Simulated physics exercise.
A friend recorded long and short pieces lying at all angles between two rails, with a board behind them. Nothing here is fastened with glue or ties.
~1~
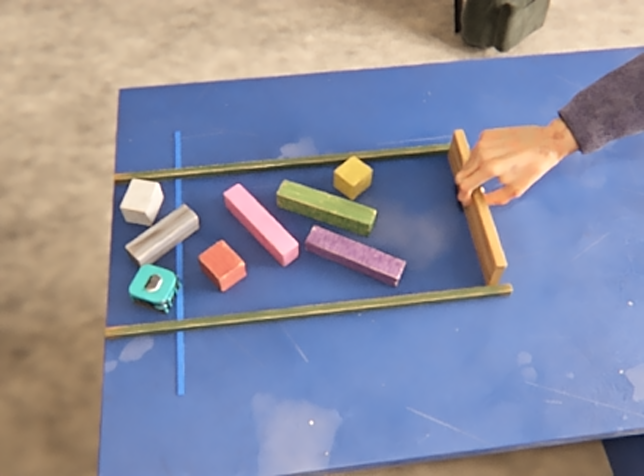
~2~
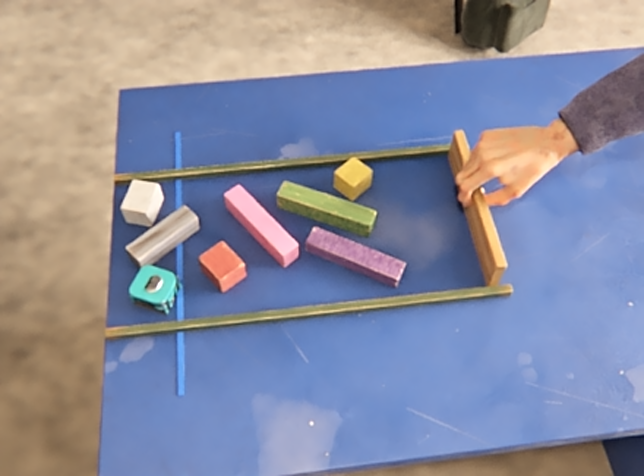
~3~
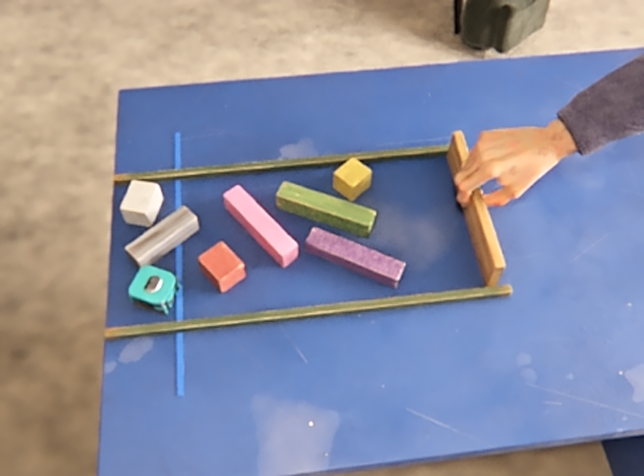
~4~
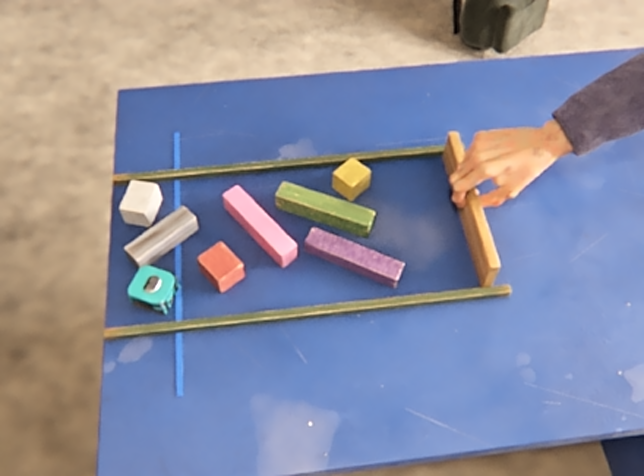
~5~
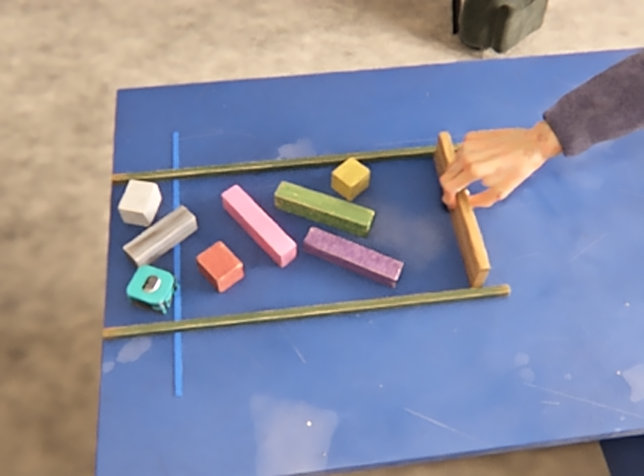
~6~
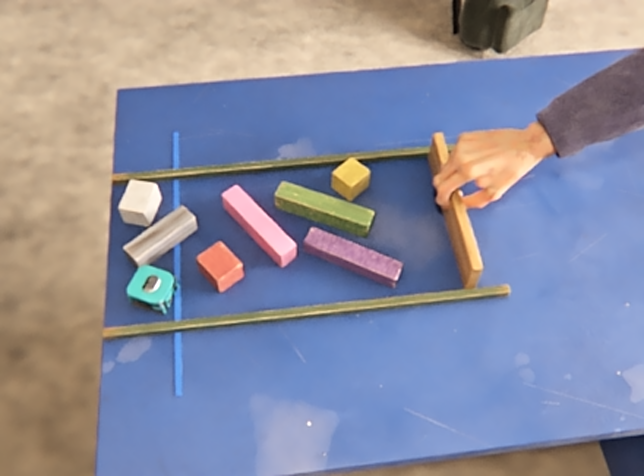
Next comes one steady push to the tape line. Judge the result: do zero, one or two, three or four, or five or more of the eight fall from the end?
The ones that fall? Three or four of them, I think.
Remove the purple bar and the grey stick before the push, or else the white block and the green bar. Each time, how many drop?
Taking the two tries in turn, it comes to 1 and 2.
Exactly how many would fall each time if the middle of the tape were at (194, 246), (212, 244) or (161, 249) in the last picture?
Down on the floor: 2, 0 and 5.
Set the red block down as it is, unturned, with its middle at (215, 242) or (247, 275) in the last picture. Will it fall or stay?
Lab note - red block, try one ends off, try two keeps its place.
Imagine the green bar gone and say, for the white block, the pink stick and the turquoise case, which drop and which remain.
Note: White block is on by the end; pink stick is on by the end; turquoise case is off by the end.
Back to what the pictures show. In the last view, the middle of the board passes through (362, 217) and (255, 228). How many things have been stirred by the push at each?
One spot: 3. Other spot: 7.
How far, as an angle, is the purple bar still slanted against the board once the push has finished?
It is near 25° out of line.
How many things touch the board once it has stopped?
The figure is 3.
Soon after, none off yet; white block at rest near (140, 203); turquoise case at rest near (153, 290); grey stick at rest near (161, 238).
After that, none off yet; white block displaced a little near (129, 201); turquoise case displaced about its own width near (108, 305); grey stick displaced about its own width near (107, 258).
In the end, the number that fall off is three or four; gone, grey stick, turquoise case and white block.
